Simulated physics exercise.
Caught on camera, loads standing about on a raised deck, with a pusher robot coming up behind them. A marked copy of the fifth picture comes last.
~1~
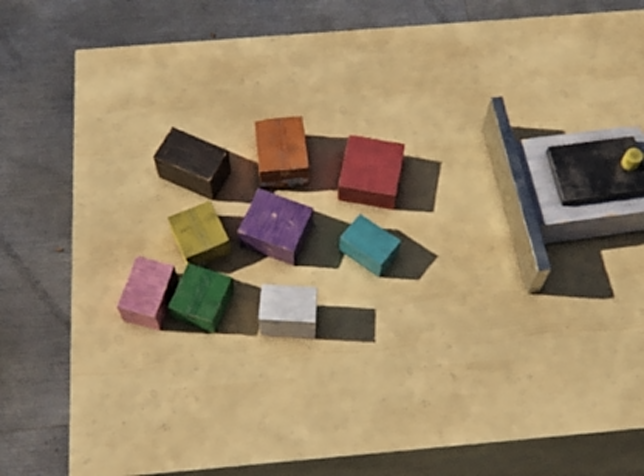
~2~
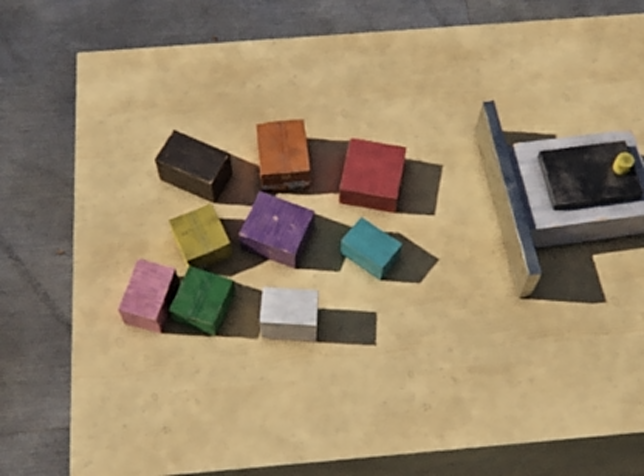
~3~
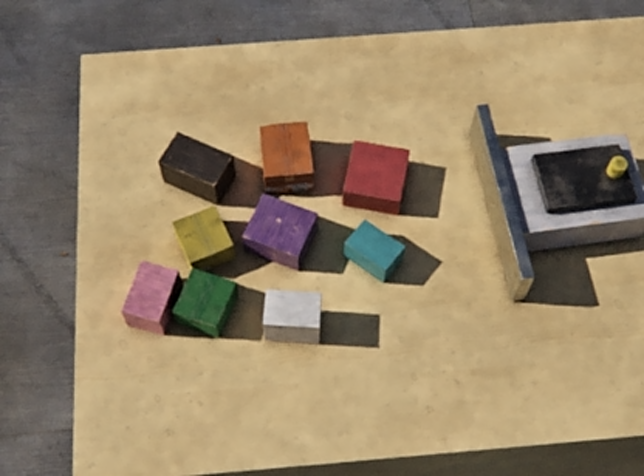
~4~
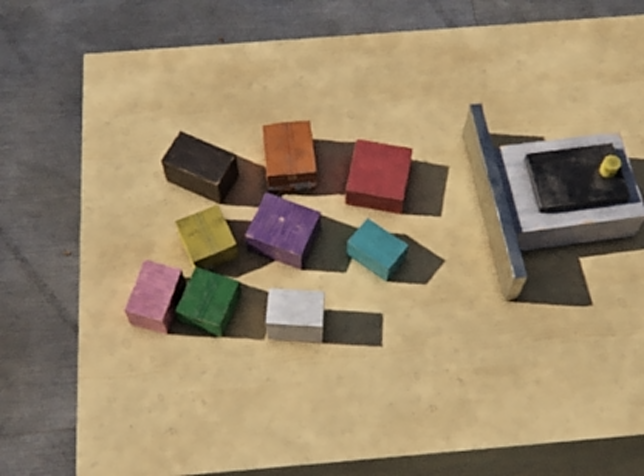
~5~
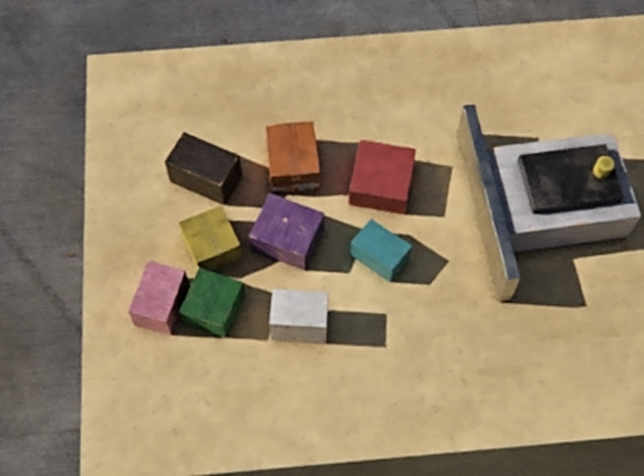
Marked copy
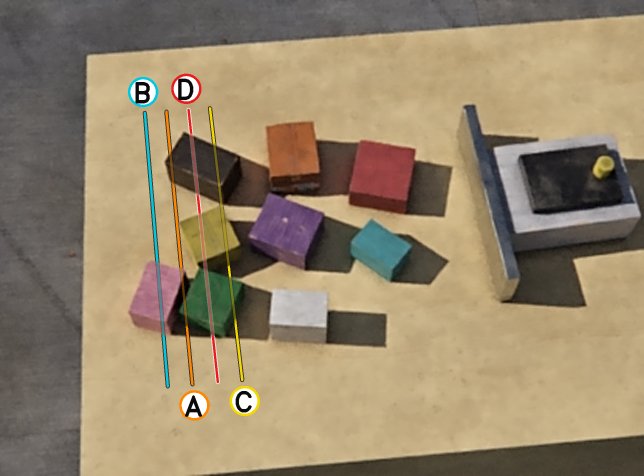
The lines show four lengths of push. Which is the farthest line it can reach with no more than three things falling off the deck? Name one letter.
Up to line B.
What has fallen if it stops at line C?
The black crate.
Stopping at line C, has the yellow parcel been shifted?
By then, yes.
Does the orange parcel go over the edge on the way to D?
By then, no.
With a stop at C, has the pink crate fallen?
No.
On the copy, A at (178, 238); B at (156, 240); C at (225, 235); D at (202, 236).
On B. First, robot (445, 187); orange parcel (272, 157); red crate (328, 184).
Then, robot (325, 197); black crate (96, 174); yellow parcel (131, 245).
Finally, robot (229, 205); black crate over the edge; yellow parcel over the edge; two fallen.
By contrast, A is within the limit but short; C is within the limit but short; D is within the limit but short.
